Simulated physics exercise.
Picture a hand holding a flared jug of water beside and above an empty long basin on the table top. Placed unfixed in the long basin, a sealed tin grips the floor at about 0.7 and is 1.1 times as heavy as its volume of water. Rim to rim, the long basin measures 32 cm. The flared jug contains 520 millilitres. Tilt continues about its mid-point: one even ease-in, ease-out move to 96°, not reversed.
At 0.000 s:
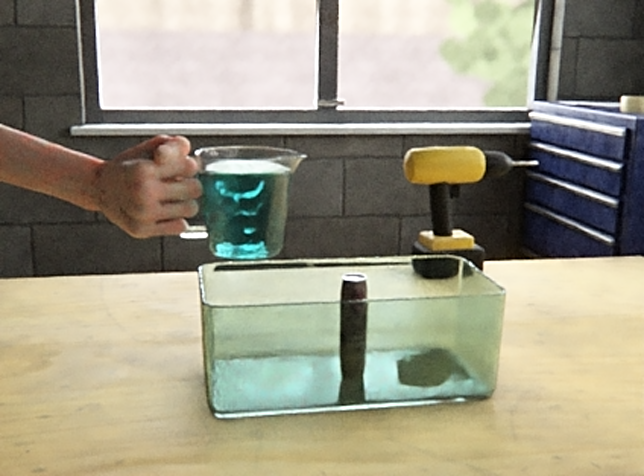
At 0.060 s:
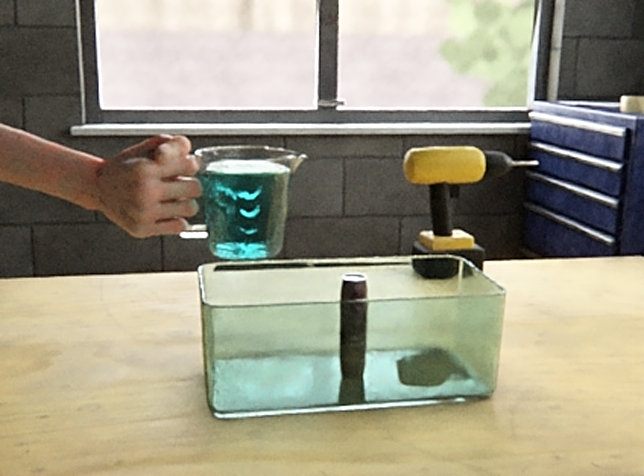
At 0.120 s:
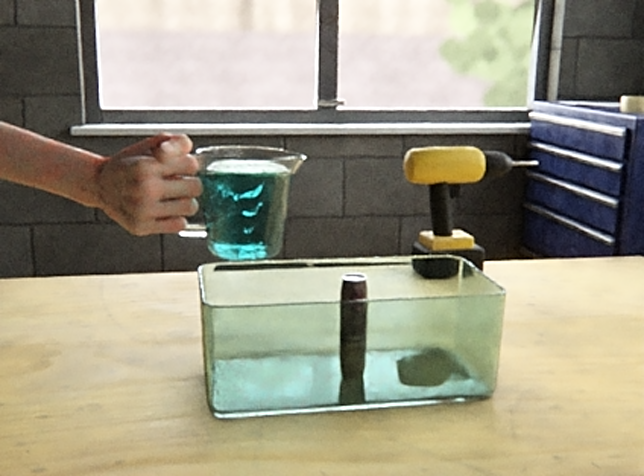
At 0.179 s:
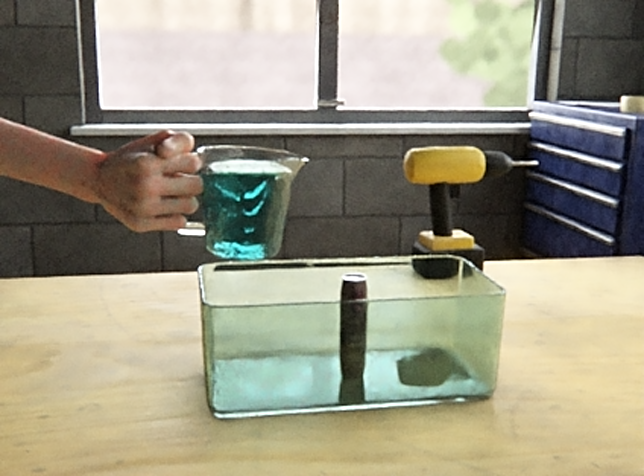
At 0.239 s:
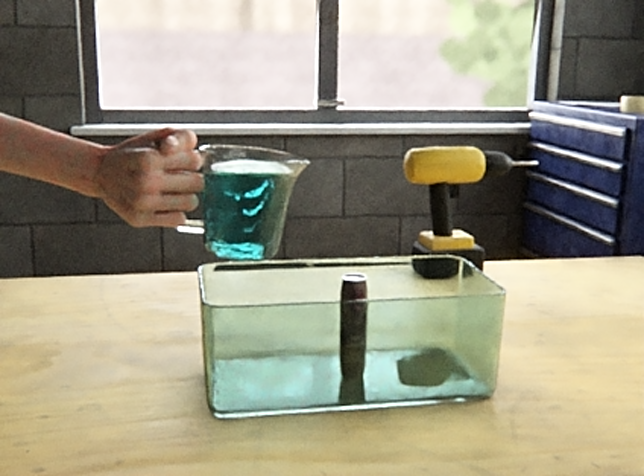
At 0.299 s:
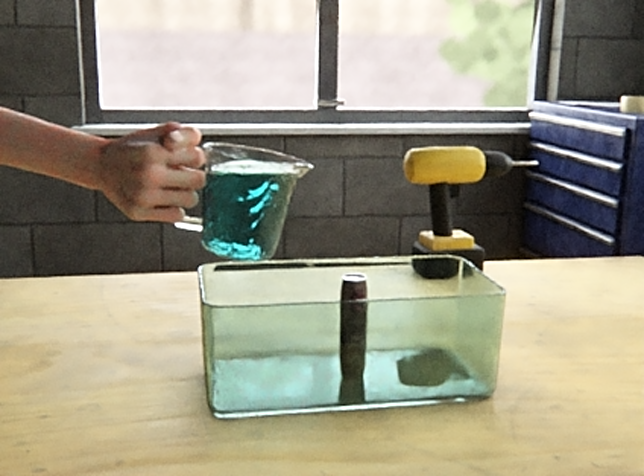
The clip shows a hand holding a clear jug of blue-green liquid above a long glass basin on a wooden table, slowly tilting the jug slightly to the right while the basin and a yellow-and-black drill behind remain still.
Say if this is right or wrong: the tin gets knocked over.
Right, it gets knocked over.
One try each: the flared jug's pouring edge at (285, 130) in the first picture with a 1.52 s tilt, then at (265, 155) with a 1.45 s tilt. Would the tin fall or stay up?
First it tips over; then it stays on its base.
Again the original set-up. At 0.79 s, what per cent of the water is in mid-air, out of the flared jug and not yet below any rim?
I'd put it at about 14 percent.
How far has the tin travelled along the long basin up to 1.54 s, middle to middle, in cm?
Its middle sits about 7 cm from the start.
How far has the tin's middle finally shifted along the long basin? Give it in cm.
Shift of tin centre: Approx. 8.0 cm.
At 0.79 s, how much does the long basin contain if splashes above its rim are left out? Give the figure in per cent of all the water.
Near 6 in a hundred.
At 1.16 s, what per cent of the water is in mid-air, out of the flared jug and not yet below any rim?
Estimate: About 12 in a hundred.
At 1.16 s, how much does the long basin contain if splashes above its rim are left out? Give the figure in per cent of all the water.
Around 58 per cent of the whole.
Then, 0.79 s in, the tilt is 55° and 80 per cent is still to pour; the tin stands where it began.
Then, 1.16 s in, the tilt is 87° and 30 per cent is still to pour; the tin stands where it began.
Then, 1.54 s in, the tilt is 96° and 3 per cent is still to pour; the tin lies on its side.
Then, 1.95 s in, the tilt is 96° and 0 per cent is still to pour; the tin lies on its side.
Finally, the tin lies on its side.
